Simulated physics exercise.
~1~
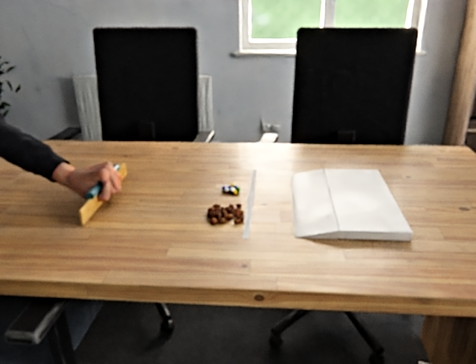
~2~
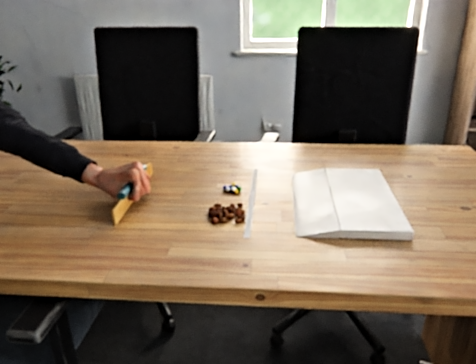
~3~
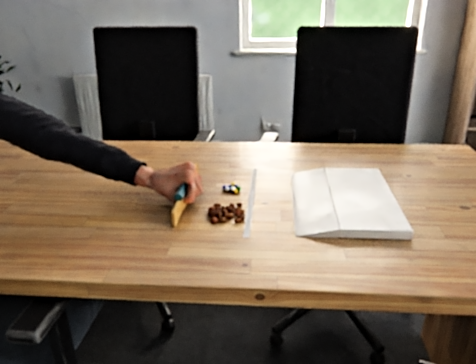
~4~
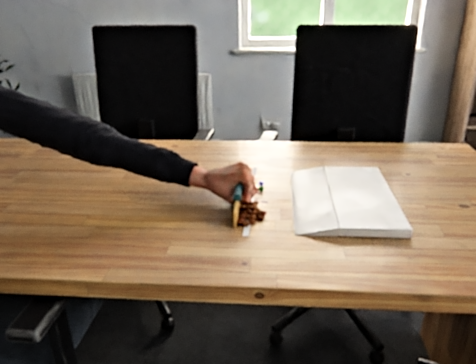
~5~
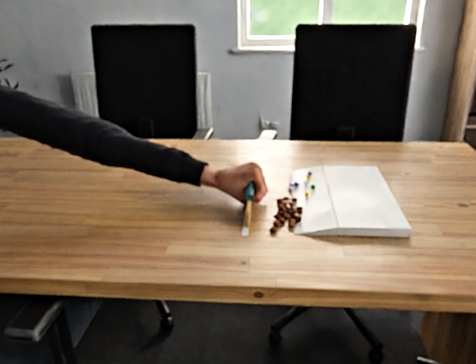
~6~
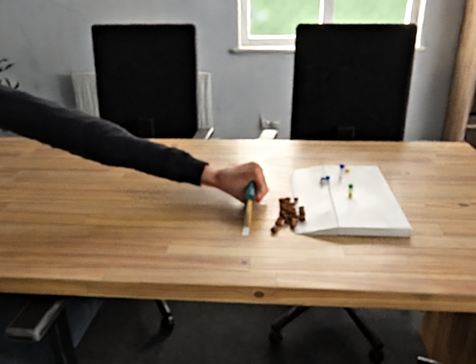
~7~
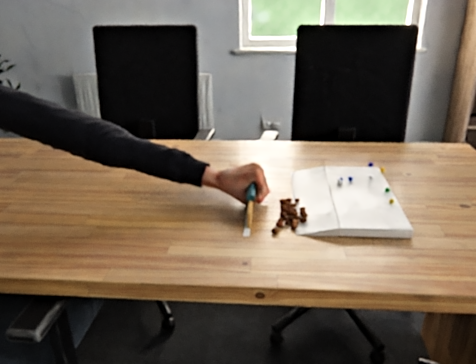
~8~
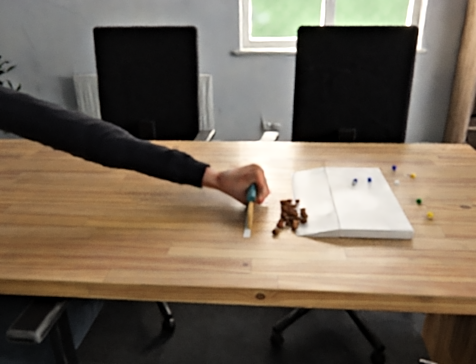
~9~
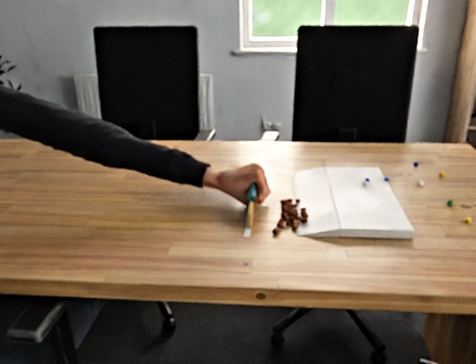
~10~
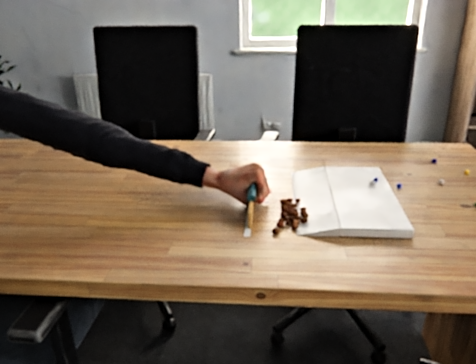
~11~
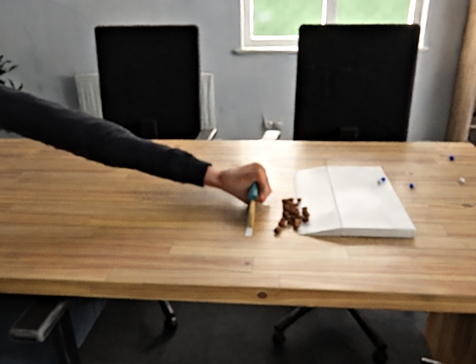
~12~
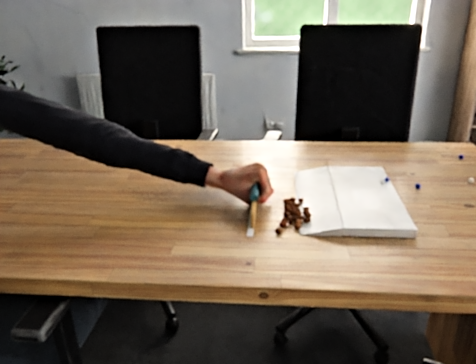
A hand in a dark sleeve, reaching in from the left, slides a yellowish scraper rightward along a wooden table, seen from the front with two black chairs and a window behind. Ahead of it sit a nearer cluster of brown pieces and a farther, smaller group of colourful ones, with white tape and a low white wedge beyond. The scraper sweeps both groups along and halts at the tape. The brown pieces slide on briefly and settle in a heap at the wedge's left edge. The colourful pieces scatter up across the wedge and roll off its far side towards the right.
